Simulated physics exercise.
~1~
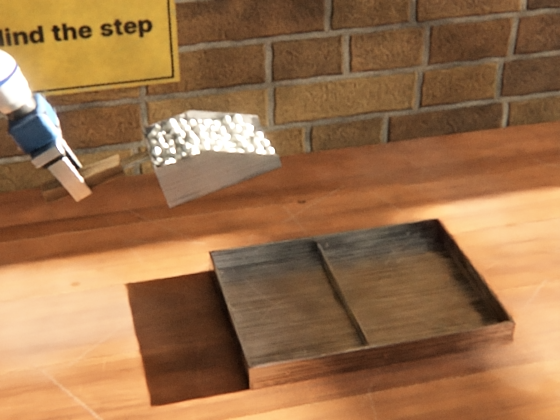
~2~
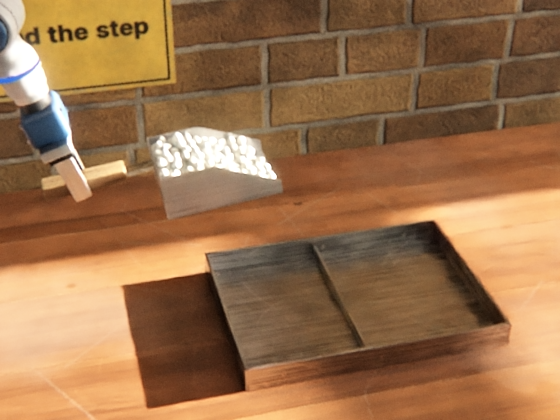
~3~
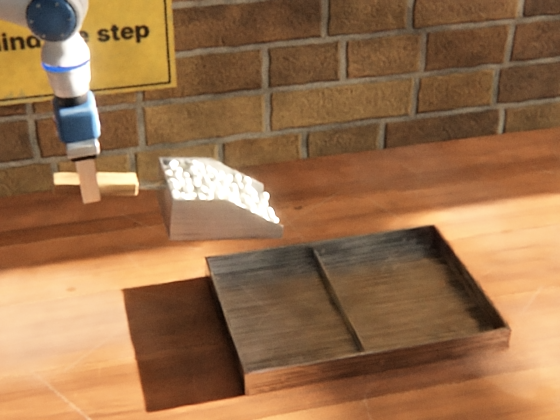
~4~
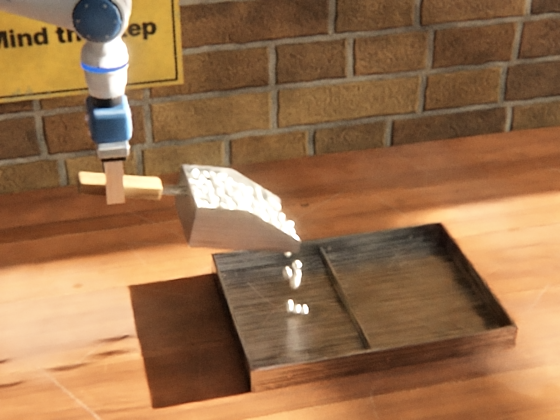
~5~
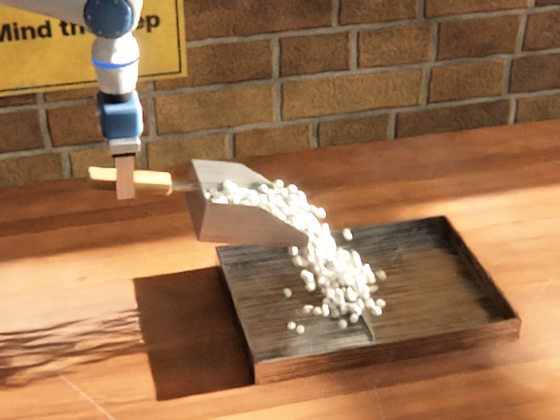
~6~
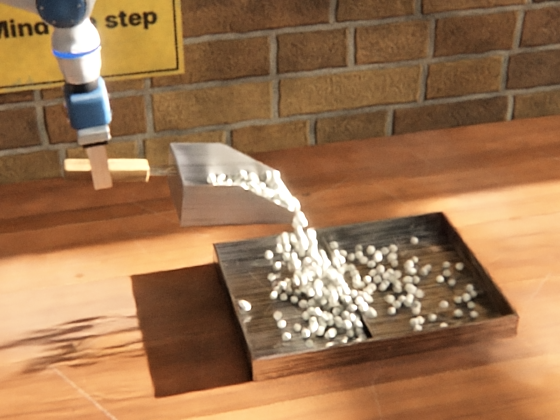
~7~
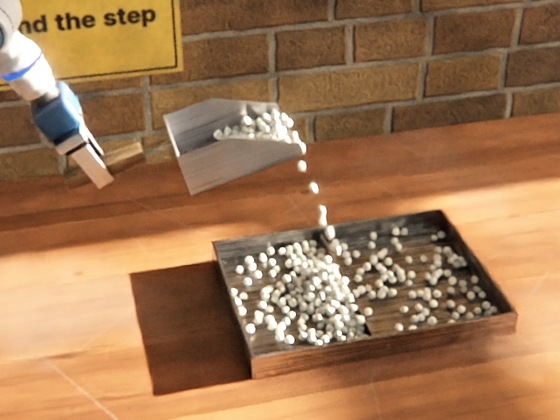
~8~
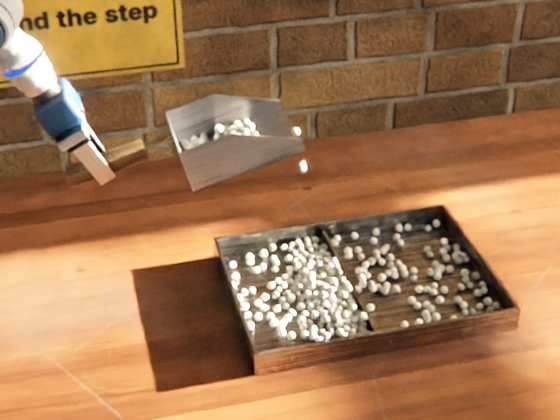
To begin with, a robot arm holds a grey scoop heaped with small white beads above a wooden table, beside a shallow dark tray split by a divider. The arm lowers the scoop, tipping its open front downward and moving right toward the tray. A few beads drop first, then a thick stream pours out and spreads across both sections. The arm draws back left, lifts and tilts the scoop back, thinning the flow to a trickle. Finally, beads lie scattered in the tray, more densely on the left, while a small pile remains in the raised scoop.
